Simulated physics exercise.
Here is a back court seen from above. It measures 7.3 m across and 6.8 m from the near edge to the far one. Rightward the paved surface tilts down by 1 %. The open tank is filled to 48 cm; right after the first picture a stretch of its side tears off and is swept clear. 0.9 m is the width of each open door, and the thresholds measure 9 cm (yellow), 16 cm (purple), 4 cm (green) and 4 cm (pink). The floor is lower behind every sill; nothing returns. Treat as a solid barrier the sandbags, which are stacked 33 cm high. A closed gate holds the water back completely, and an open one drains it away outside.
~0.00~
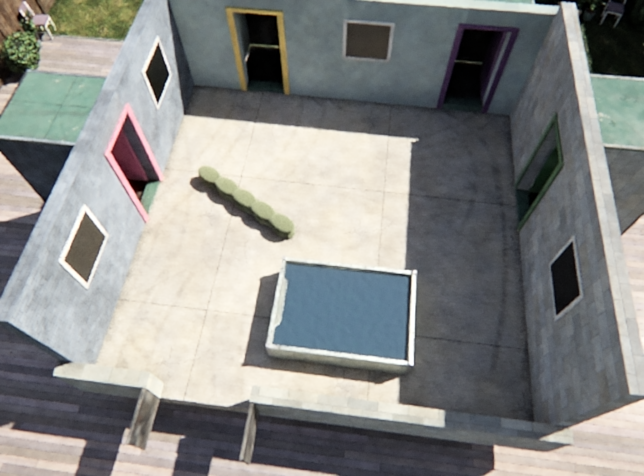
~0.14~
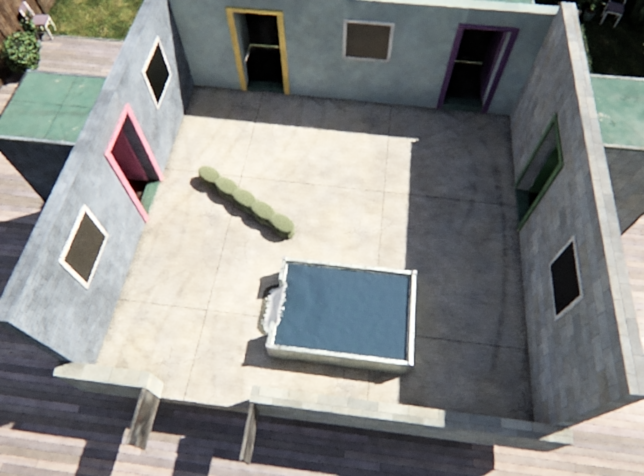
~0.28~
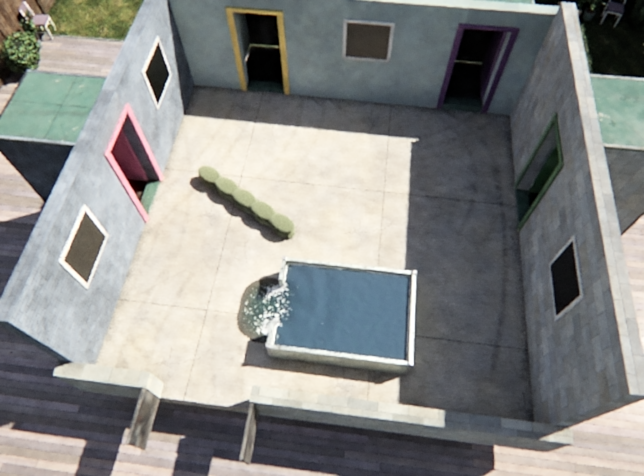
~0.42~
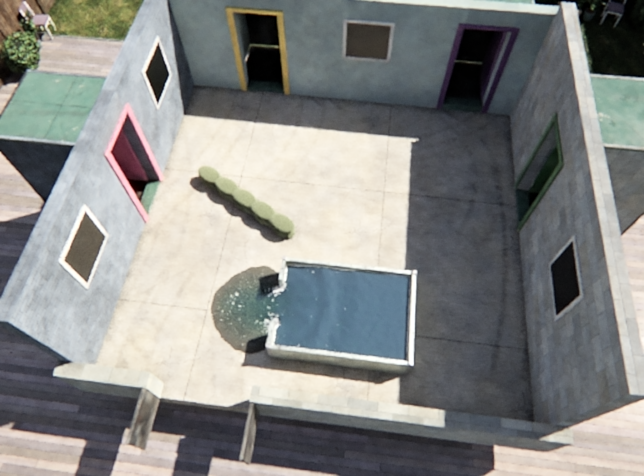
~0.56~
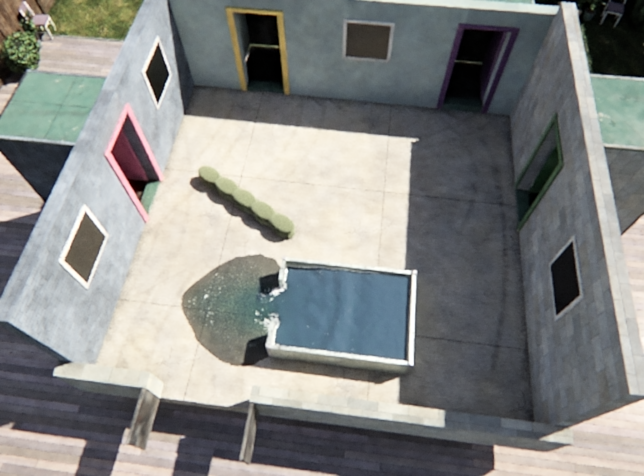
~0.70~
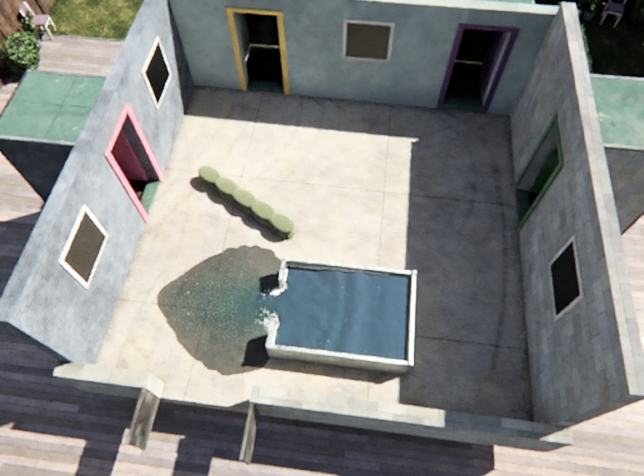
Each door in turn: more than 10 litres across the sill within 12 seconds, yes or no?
Answers: Yellow door, no; purple door, no; green door, no; pink door, yes.
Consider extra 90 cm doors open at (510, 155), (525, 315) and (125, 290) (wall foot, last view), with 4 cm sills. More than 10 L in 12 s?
Door 1: Lower; door 2: Lower; door 3: Higher.
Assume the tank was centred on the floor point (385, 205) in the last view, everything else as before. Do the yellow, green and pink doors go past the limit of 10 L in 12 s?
Compared with that limit, yellow overshoots, green falls short and pink falls short.
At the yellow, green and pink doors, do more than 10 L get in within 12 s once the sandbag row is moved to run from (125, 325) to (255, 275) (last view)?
Well, the yellow one is within bounds, the green one is within bounds, and the pink one is within bounds.
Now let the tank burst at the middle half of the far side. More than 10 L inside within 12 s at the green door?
Against the limit, green exceeds it.
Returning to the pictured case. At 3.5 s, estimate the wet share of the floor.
Close to 25 in a hundred parts are wet.
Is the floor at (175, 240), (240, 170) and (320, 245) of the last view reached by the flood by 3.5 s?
The first point is awash, the second is not yet hit and the third is not yet hit.
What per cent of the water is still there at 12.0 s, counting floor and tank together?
Around 80 per cent of the water.
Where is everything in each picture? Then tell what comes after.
In the first picture, still water, 48 cm deep, in the open tank at (344, 310).
In the second picture, water pours out at (280, 309) and has run 0.5 m, to (274, 288); typically 7 cm deep outside, 48 cm at the open tank's back.
In the third picture, water pours out at (280, 310) and has run 0.7 m, to (251, 289); typically 7 cm deep outside, 48 cm at the open tank's back.
In the fourth picture, water pours out at (280, 309) and has run 1.2 m, to (220, 294); typically 5 cm deep outside, 48 cm at the open tank's back.
In the fifth picture, water pours out at (280, 309) and has run 1.7 m, to (191, 294); typically 4 cm deep outside, 48 cm at the open tank's back.
In the sixth picture, water pours out at (280, 309) and has run 2.2 m, to (163, 297); typically 3 cm deep outside, 48 cm at the open tank's back.
After 1.4 s water covers 15 % of the floor and is deepest (22 cm) near (266, 312); yellow door not reached, purple door not reached, green door not reached, pink door not reached.
After 2.2 s water covers 20 % of the floor and is deepest (22 cm) near (107, 364); yellow door not reached, purple door not reached, green door not reached, pink door 8 cm at the sill, 1 L in.
After 3.5 s water covers 25 % of the floor and is deepest (16 cm) near (121, 355); yellow door not reached, purple door not reached, green door not reached, pink door 7 cm at the sill, 14 L in.
After 7.0 s water covers 35 % of the floor and is deepest (10 cm) near (158, 190); yellow door 6 cm at the sill, 0 L in, purple door not reached, green door not reached, pink door 8 cm at the sill, 31 L in.
After 12.0 s water covers 65 % of the floor and is deepest (6 cm) near (93, 373); yellow door 3 cm at the sill, 0 L in, purple door 2 cm at the sill, 0 L in, green door not reached, pink door 5 cm at the sill, 51 L in.
